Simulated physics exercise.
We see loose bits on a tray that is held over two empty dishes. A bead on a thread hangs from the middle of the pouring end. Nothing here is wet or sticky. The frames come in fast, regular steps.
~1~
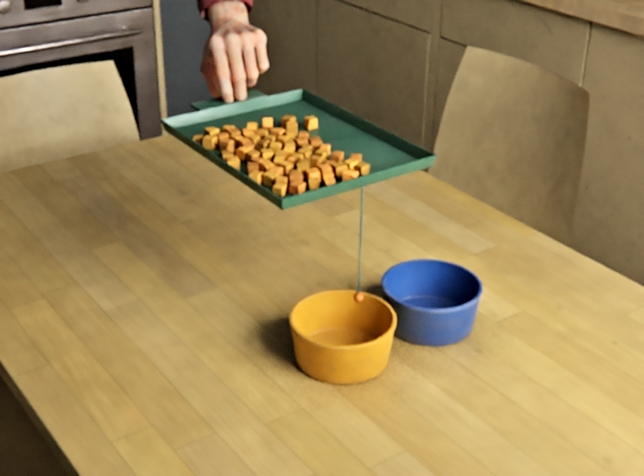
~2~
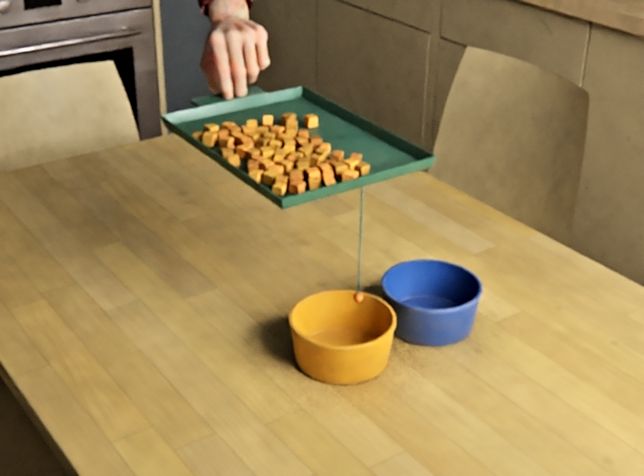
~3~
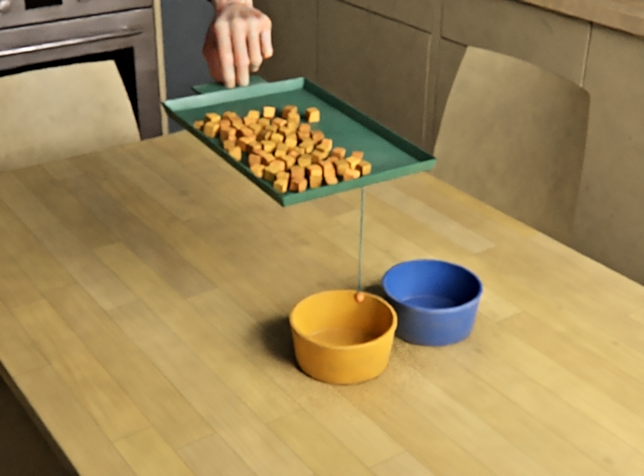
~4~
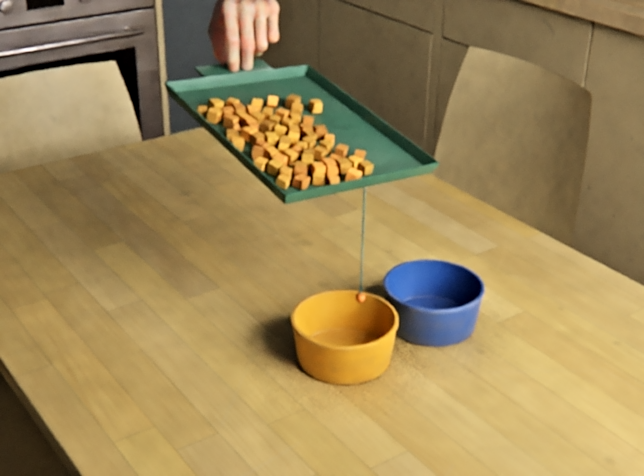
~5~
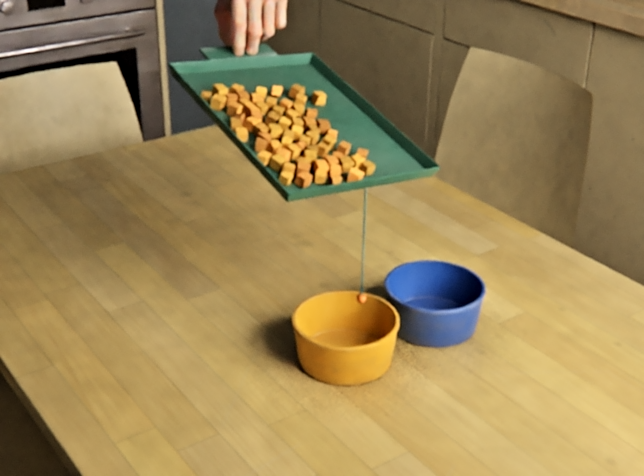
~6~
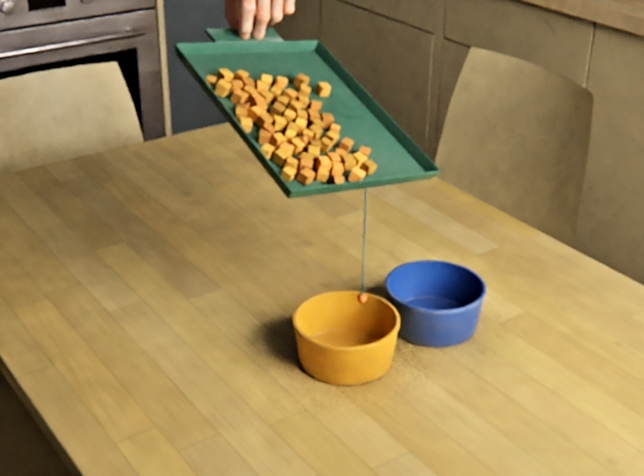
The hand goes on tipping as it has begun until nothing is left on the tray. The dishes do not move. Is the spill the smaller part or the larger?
They take over half between them.
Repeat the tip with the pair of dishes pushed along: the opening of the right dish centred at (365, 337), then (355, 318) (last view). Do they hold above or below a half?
One: Less than half. Two: Below a half.
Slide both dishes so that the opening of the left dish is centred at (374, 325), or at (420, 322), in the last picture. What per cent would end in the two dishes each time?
Near 90 % and 60 %.
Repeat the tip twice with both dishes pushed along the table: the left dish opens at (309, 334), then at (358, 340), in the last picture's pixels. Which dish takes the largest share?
At the first place right, at the second the right-hand dish.
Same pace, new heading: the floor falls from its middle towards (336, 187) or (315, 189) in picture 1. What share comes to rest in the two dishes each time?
The first gives 20 %, the second 20 %.
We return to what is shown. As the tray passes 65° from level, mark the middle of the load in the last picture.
Near (394, 158).
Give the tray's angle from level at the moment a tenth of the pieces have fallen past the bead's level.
Around 80° of tilt.
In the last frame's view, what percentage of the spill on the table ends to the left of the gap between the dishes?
Roughly 10 in a hundred.
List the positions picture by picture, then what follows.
In the first picture, corners of the pouring end at (283, 197) and (431, 155), level; middle of the load at (281, 157), croutons; left dish at (374, 357); right dish at (463, 321); bead on its thread at (358, 298).
In the second picture, corners of the pouring end at (283, 197) and (431, 156), level; middle of the load at (280, 156).
In the third picture, corners of the pouring end at (284, 195) and (432, 158), tipped barely, lowest at the right corner; middle of the load at (282, 150).
In the fourth picture, corners of the pouring end at (287, 192) and (434, 162), tipped a little, lowest at the right corner; middle of the load at (285, 143).
In the fifth picture, corners of the pouring end at (290, 190) and (436, 166), tipped clearly, lowest at the right corner; middle of the load at (288, 137).
In the sixth picture, corners of the pouring end at (293, 188) and (436, 169), tipped clearly, lowest at the right corner; middle of the load at (292, 129); left dish at (377, 358); right dish at (467, 322).
Soon after the last picture, tray tipped steeply; nearly all on the tray; a stray few in the right dish; a small part in the air.
A little later, tray tipped past a quarter turn; a small part on the tray; a stray few in the left dish; about half in the right dish; about a quarter outside both; about a quarter in the air.
Later still, tray tipped past a quarter turn; a stray few in the left dish; about two thirds in the right dish; about a third outside both.
At rest, tray tipped past a quarter turn; a stray few in the left dish; about two thirds in the right dish; about a third outside both.
